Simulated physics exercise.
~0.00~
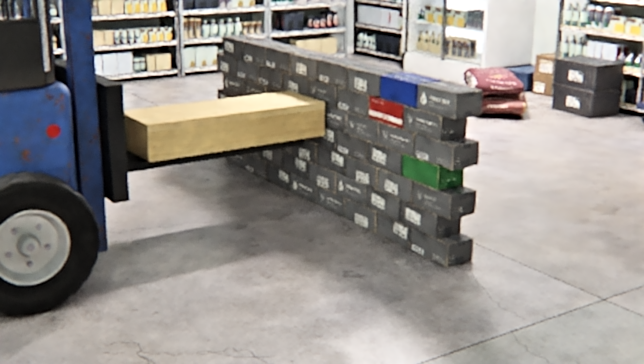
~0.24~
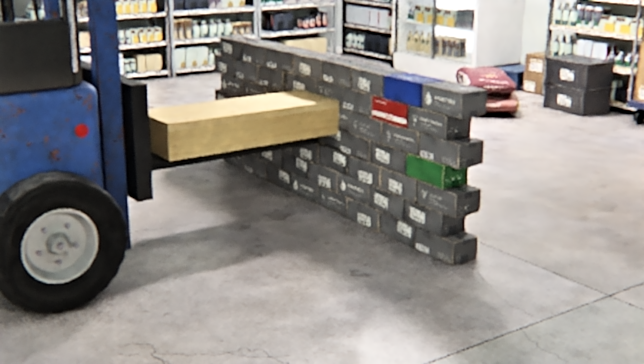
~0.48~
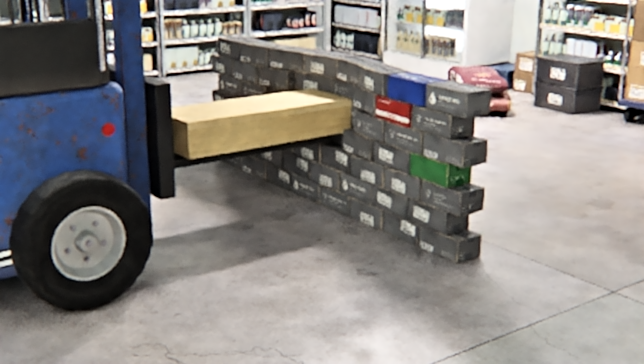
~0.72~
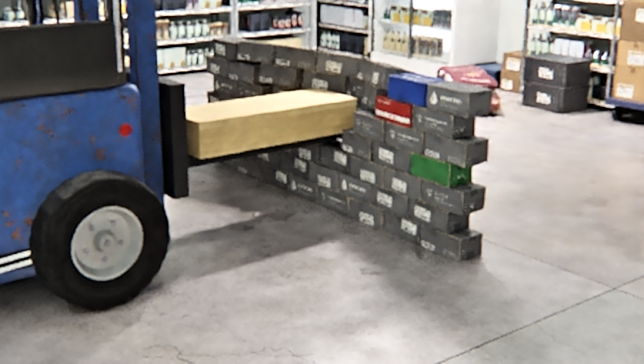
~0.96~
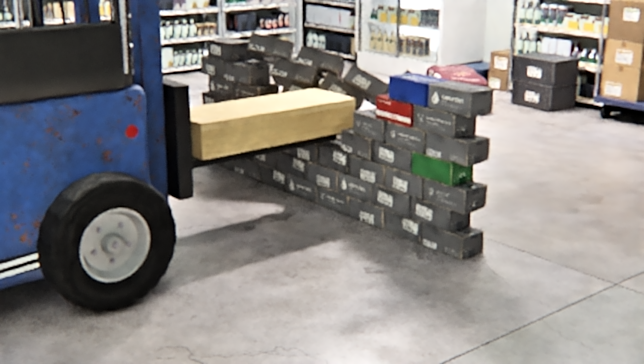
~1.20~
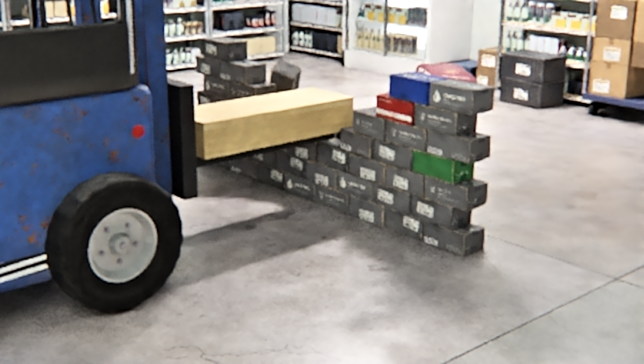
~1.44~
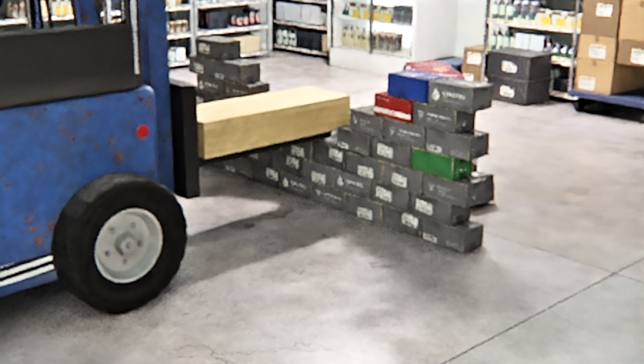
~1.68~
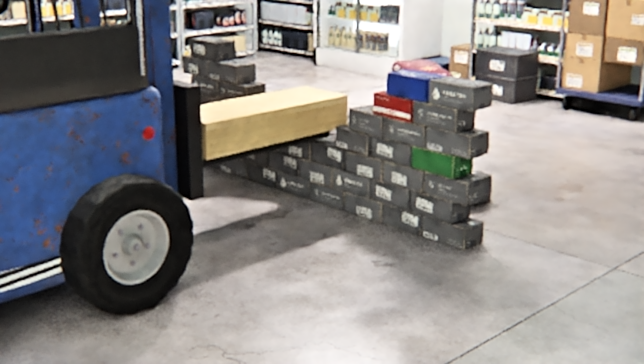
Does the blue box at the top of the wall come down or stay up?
It stays up, still resting on top near the right end of the wall after the truck has stopped.
